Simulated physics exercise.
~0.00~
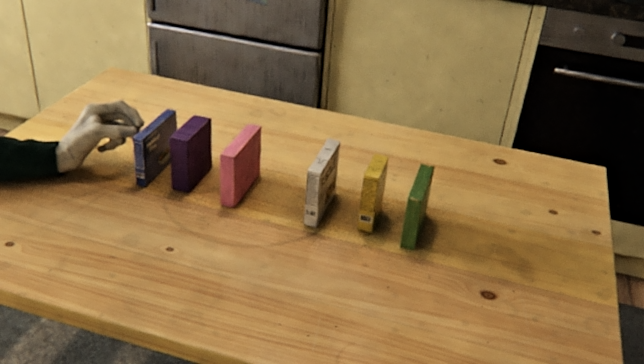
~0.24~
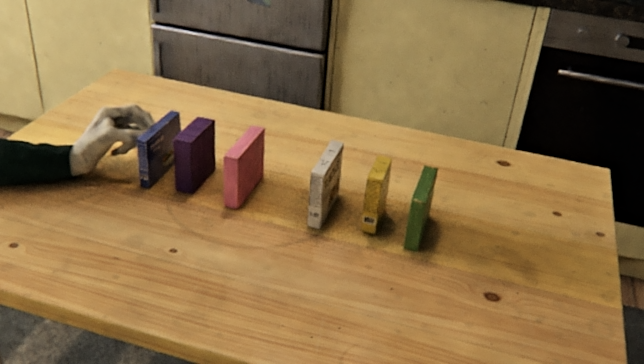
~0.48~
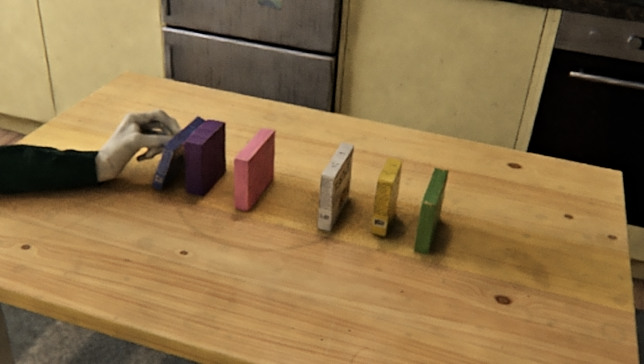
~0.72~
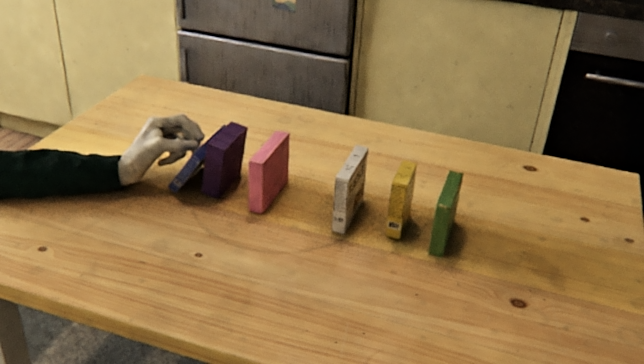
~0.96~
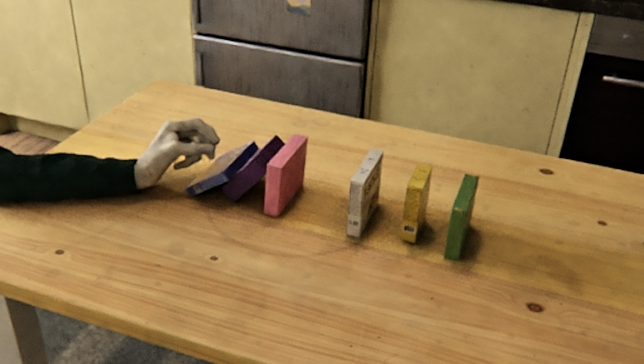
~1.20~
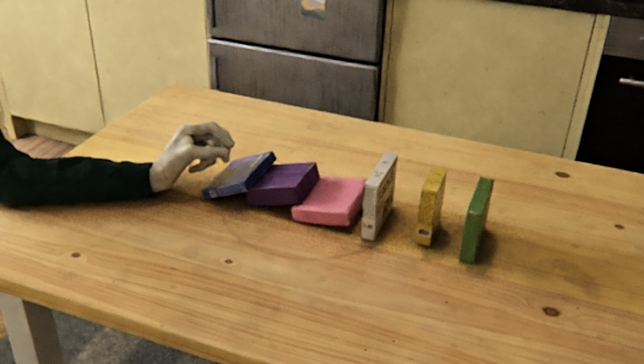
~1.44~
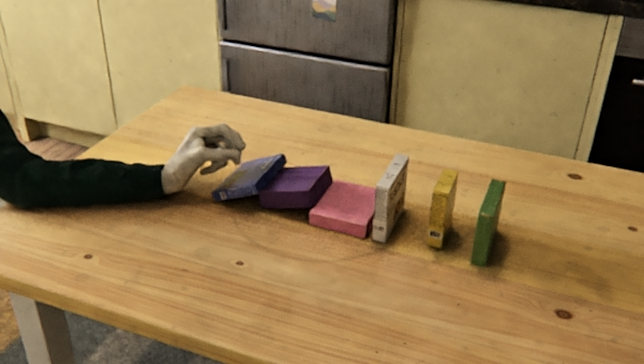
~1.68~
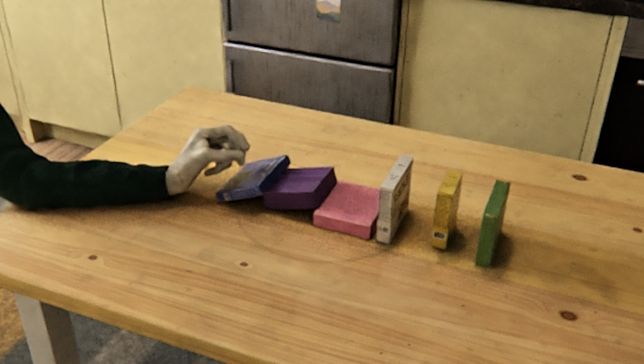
In the video, a hand tips the leftmost of six upright blocks on a wooden table, and the blue one topples the purple and pink ones to the right. The three end up fallen in an overlapping row, while the white, yellow and green ones remain standing.
